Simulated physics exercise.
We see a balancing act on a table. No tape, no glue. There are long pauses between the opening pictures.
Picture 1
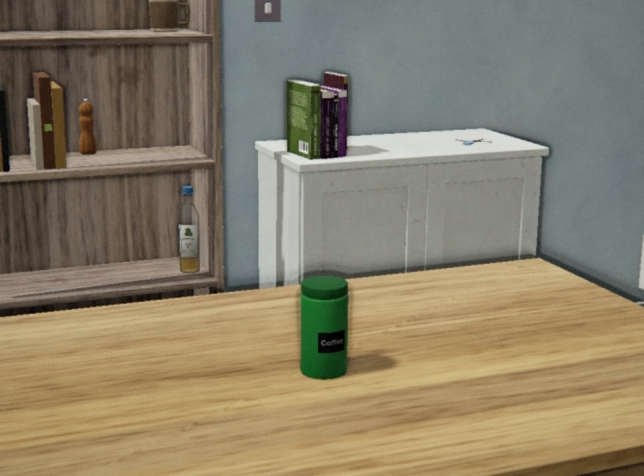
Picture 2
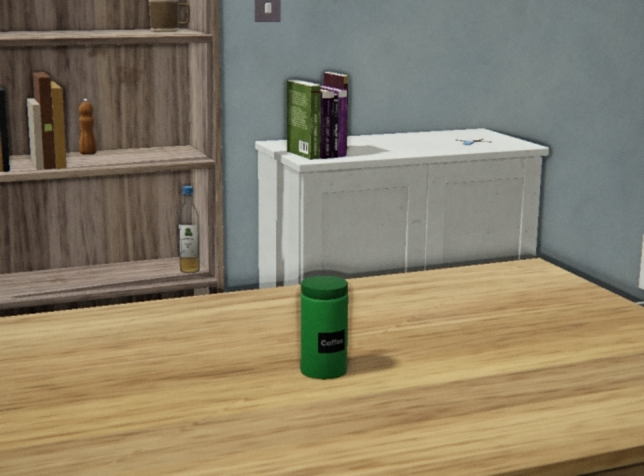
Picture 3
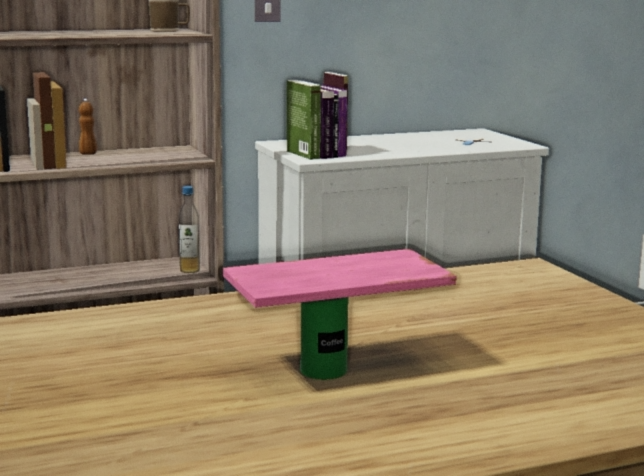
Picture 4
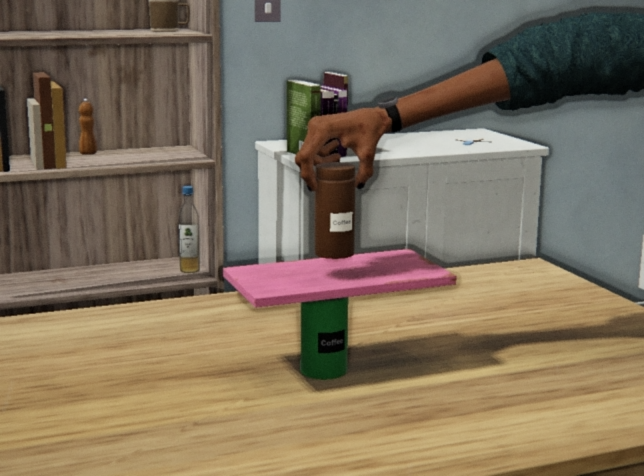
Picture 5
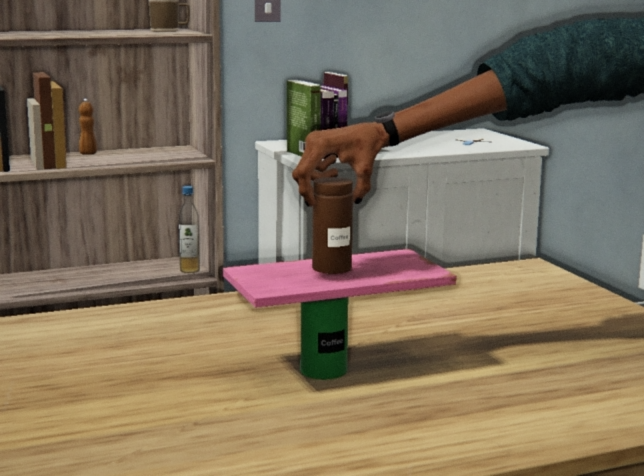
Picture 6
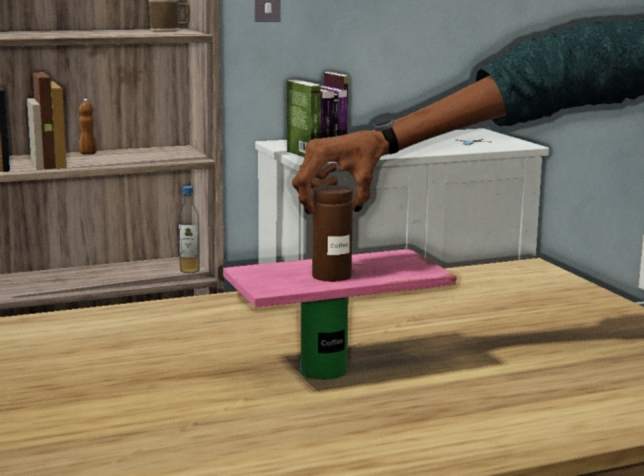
A hand lowering a brown jar onto a pink board that has appeared on top of a green jar on a wooden table.
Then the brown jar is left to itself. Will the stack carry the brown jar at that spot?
Here the stack holds.
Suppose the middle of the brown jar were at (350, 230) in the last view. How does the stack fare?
Then it holds.
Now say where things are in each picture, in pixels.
In the first frame, the last thing is not in view yet; green jar (324, 327).
In the second frame, the last thing is not in view yet; green jar (324, 327).
In the third frame, the last thing is not in view yet; green jar (324, 327).
The fourth frame shows still above its spot; brown jar (335, 210); green jar (324, 327).
The fifth frame shows still above its spot; brown jar (332, 225); green jar (324, 327).
The sixth frame shows in place under the hand; brown jar (332, 233); green jar (324, 327).
Then, 0.30 s past the last view, nothing moves.
Then, 1.00 s past the last view, brown jar resting near (332, 233).
Finally, all 3 still in place. Final places as the last picture's camera would see them, brown jar near (332, 233). The stack stays up.
